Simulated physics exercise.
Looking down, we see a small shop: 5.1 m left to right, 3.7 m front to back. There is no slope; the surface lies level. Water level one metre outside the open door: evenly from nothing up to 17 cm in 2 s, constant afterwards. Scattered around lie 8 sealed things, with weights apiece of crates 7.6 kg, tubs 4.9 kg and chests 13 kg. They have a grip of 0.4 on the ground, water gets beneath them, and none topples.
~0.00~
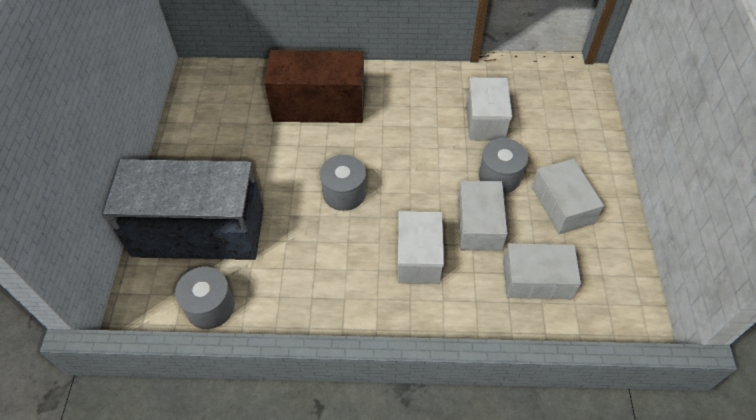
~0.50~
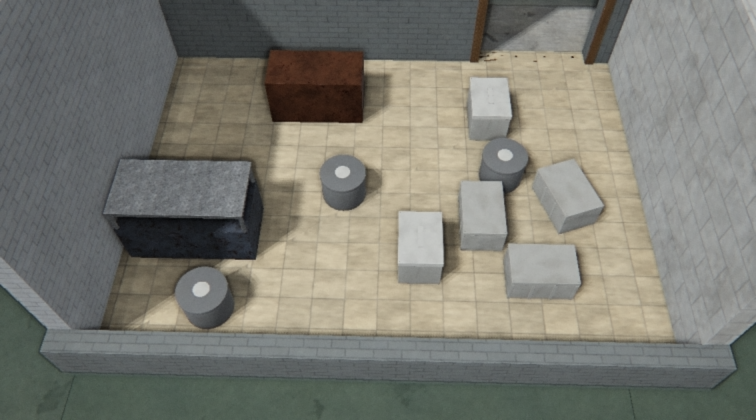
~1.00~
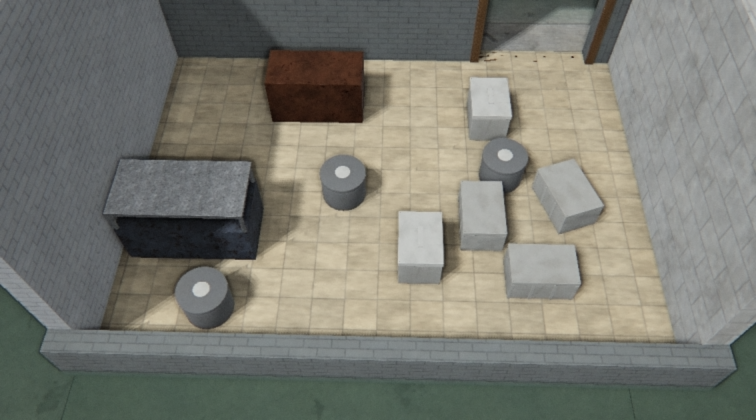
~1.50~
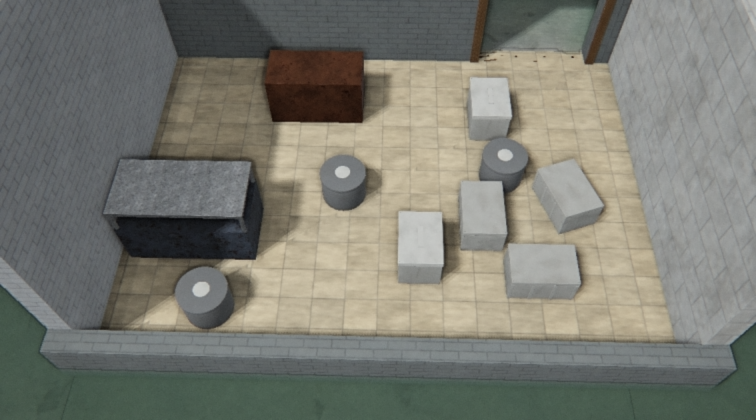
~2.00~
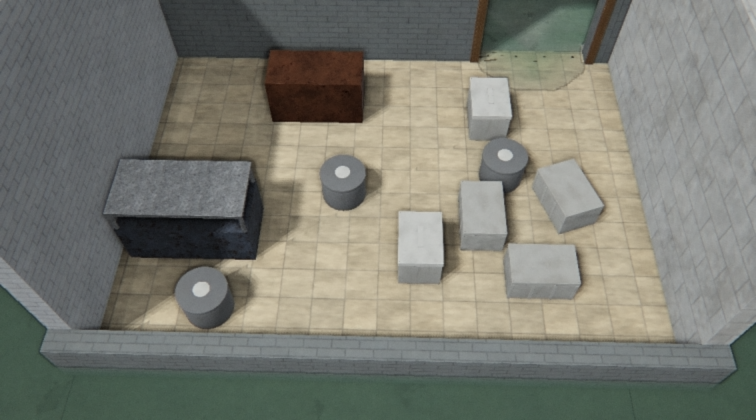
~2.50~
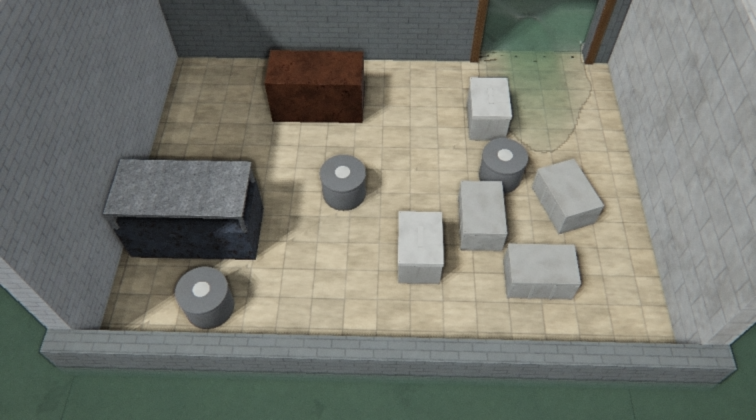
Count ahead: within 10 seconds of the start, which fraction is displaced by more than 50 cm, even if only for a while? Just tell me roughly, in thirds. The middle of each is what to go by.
The moved portion reaches two thirds or beyond.
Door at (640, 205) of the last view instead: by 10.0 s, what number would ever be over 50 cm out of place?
In that case the number is 8.
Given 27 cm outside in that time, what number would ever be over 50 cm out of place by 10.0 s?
With that change, 8 of them.
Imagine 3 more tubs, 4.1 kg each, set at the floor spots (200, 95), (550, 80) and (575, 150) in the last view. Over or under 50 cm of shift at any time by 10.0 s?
First one stays inside the line, second one crosses the line, third one crosses the line.
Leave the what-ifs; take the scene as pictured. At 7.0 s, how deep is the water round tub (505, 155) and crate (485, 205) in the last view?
Some 2 cm at the first, some 8 cm at the second.
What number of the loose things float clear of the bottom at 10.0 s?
It comes to 5 of them.
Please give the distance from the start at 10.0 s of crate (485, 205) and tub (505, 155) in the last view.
In turn: 250 cm, 120 cm.
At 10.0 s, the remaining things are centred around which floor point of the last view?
Roughly at (311, 237).
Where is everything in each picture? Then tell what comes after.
A crate at (570, 187) rests on the ground; a crate at (483, 207), on the bottom; water covers 0.0 m2; 0 of 8 have shifted, in the first picture.
A crate at (570, 187) rests on the ground; a crate at (483, 207), on the bottom; water covers 0.0 m2; 0 of 8 have shifted, in the second picture.
A crate at (570, 187) rests on the ground; a crate at (483, 207), on the bottom; water covers 0.0 m2; 0 of 8 have shifted, in the third picture.
A crate at (570, 187) rests on the ground; a crate at (483, 207) rests on the ground; water covers 0.0 m2; 0 of 8 have shifted, in the fourth picture.
A crate at (570, 187), on the bottom; a crate at (483, 207), on the bottom; water covers 0.4 m2; 0 of 8 have shifted, in the fifth picture.
A crate at (570, 187) rests on the ground; a crate at (483, 207) rests on the ground; 1.2 m2 under water; 0 of 8 have shifted, in the sixth picture.
After 3.5 s 0 of 8 are over 50 cm from their spots; 0 afloat.
After 4.5 s 3 of 8 are over 50 cm from their spots; 0 afloat.
After 7.0 s 5 of 8 are over 50 cm from their spots; 3 afloat.
After 10.0 s 7 of 8 are over 50 cm from their spots, and 7 have been at some point; 5 afloat.
